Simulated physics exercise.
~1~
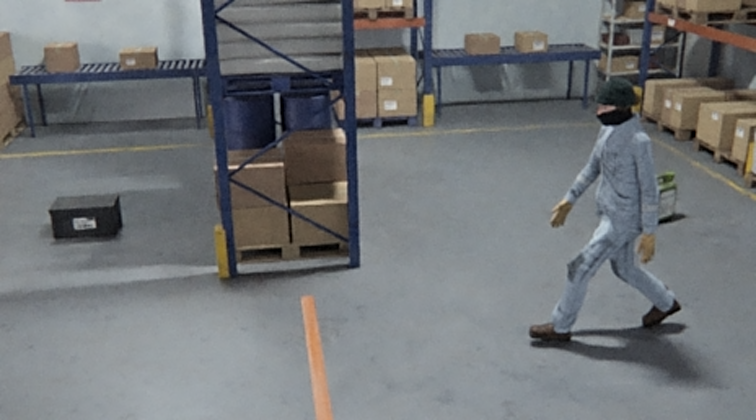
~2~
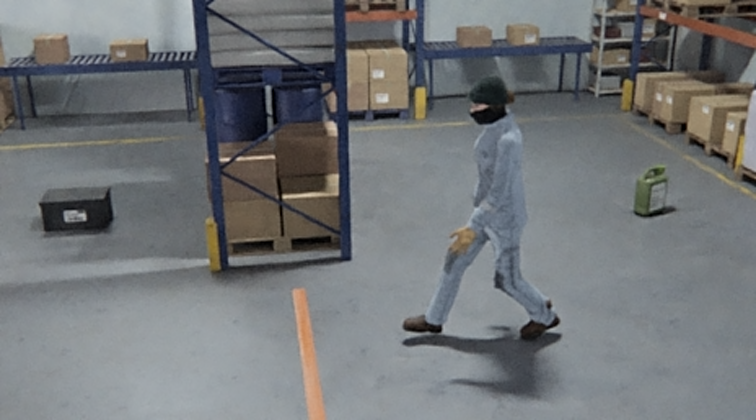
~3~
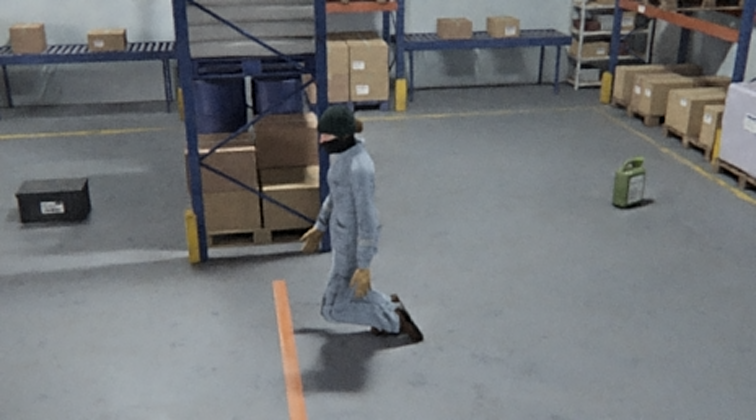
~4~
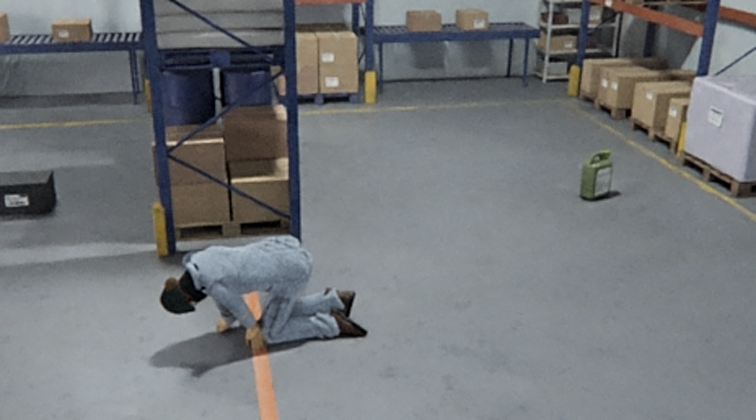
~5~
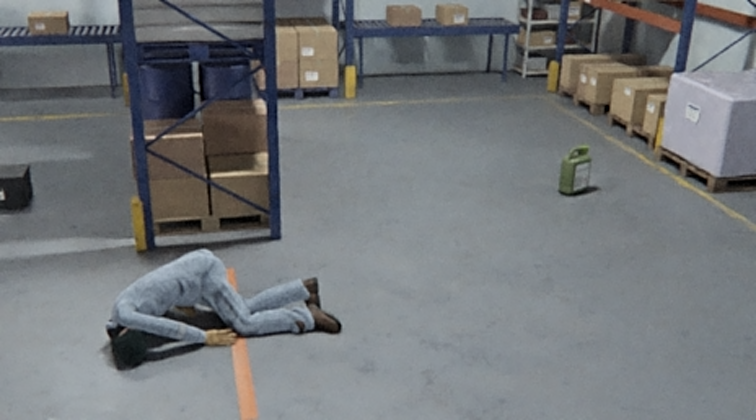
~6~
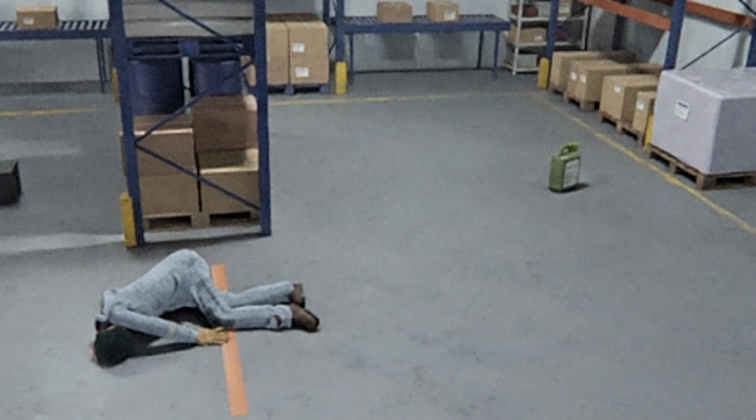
A person in pale blue coveralls and a dark hat walked left across a warehouse floor, dropped to their knees near an orange tape line, pitched forward onto their hands, and ended up slumped on the floor across the tape.
